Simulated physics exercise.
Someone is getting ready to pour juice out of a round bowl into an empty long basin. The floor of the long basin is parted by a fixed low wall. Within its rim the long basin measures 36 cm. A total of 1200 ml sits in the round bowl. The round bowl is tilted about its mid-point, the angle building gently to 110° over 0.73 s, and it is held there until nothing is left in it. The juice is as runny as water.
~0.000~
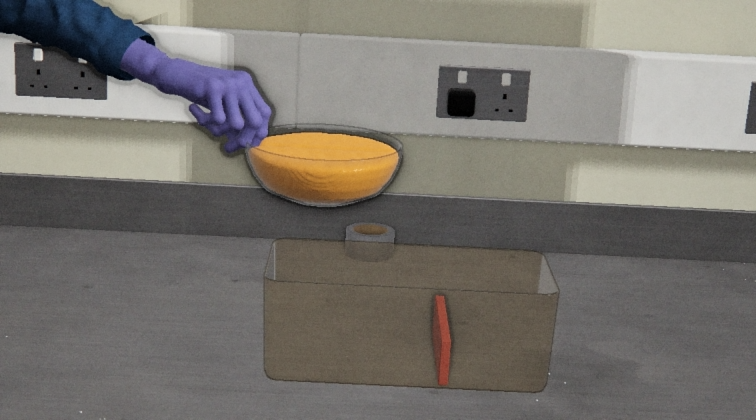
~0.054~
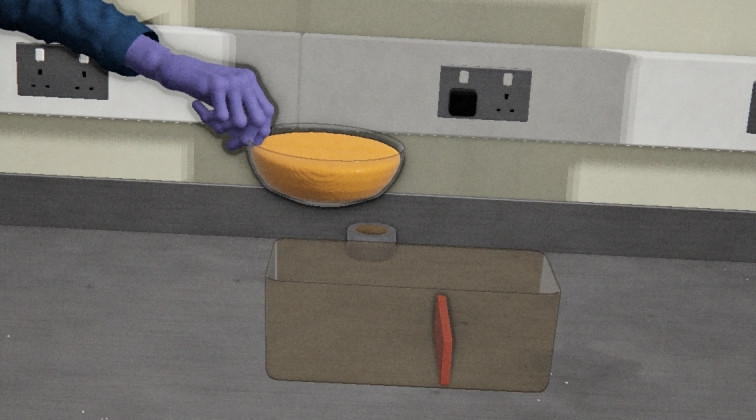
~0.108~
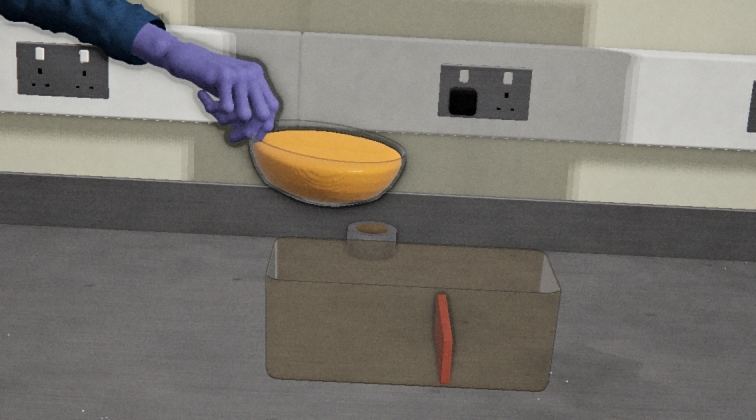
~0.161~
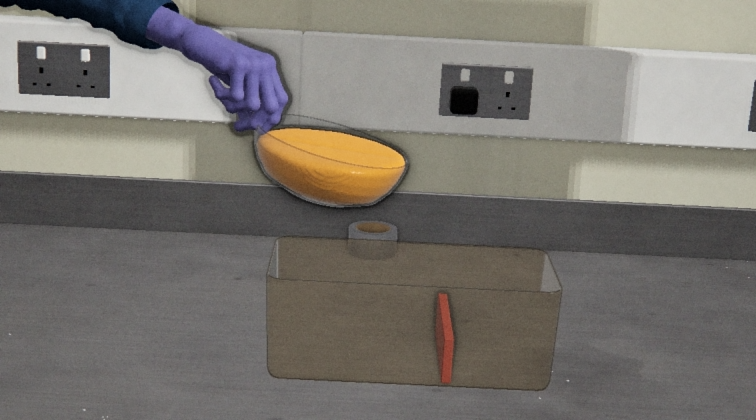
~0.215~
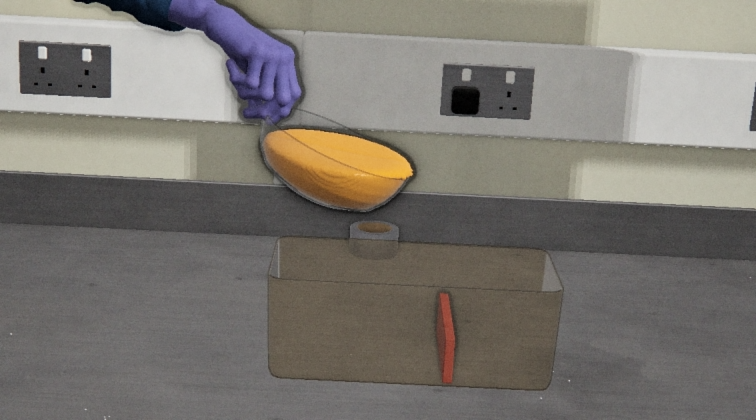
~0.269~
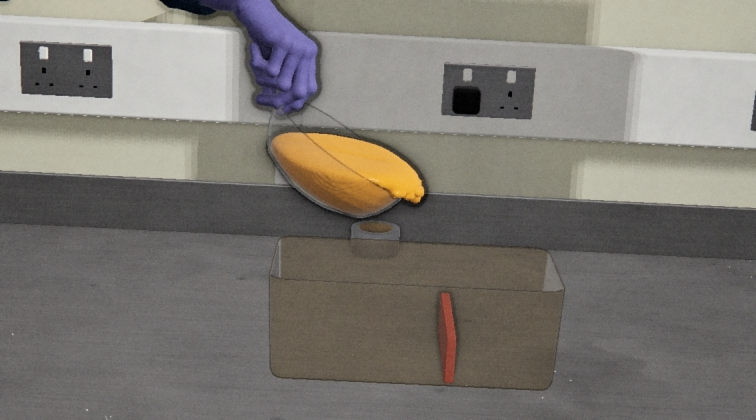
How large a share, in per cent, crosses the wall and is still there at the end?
A share of about 29 per cent.
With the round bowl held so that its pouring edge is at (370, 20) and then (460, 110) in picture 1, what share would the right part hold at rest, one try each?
20 and 70 %.
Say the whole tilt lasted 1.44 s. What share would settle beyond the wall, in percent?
Result under that change: Approx. 50 %.
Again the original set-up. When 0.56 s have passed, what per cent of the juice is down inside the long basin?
I'd put it near 76 percent.
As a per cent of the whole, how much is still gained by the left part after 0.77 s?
Close to 2% of the whole.
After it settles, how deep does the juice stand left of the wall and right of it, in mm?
I'd expect close to 22 mm on the left and close to 18 mm on the right.
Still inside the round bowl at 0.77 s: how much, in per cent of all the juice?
0 %.
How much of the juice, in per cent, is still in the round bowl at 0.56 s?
About 5 per cent.
After 0.56 s the tilt is 95° and 5 per cent is still to pour, 45 is left of the wall and 31 right of it.
After 0.77 s the tilt is 110° and 0 per cent is still to pour, 62 is left of the wall and 27 right of it.
After 0.99 s the tilt is 110° and 0 per cent is still to pour, 64 is left of the wall and 29 right of it.
After 1.23 s the tilt is 110° and 0 per cent is still to pour, 65 is left of the wall and 29 right of it.
In the end 65 per cent lies left of the wall, 29 right of it and 6 outside.
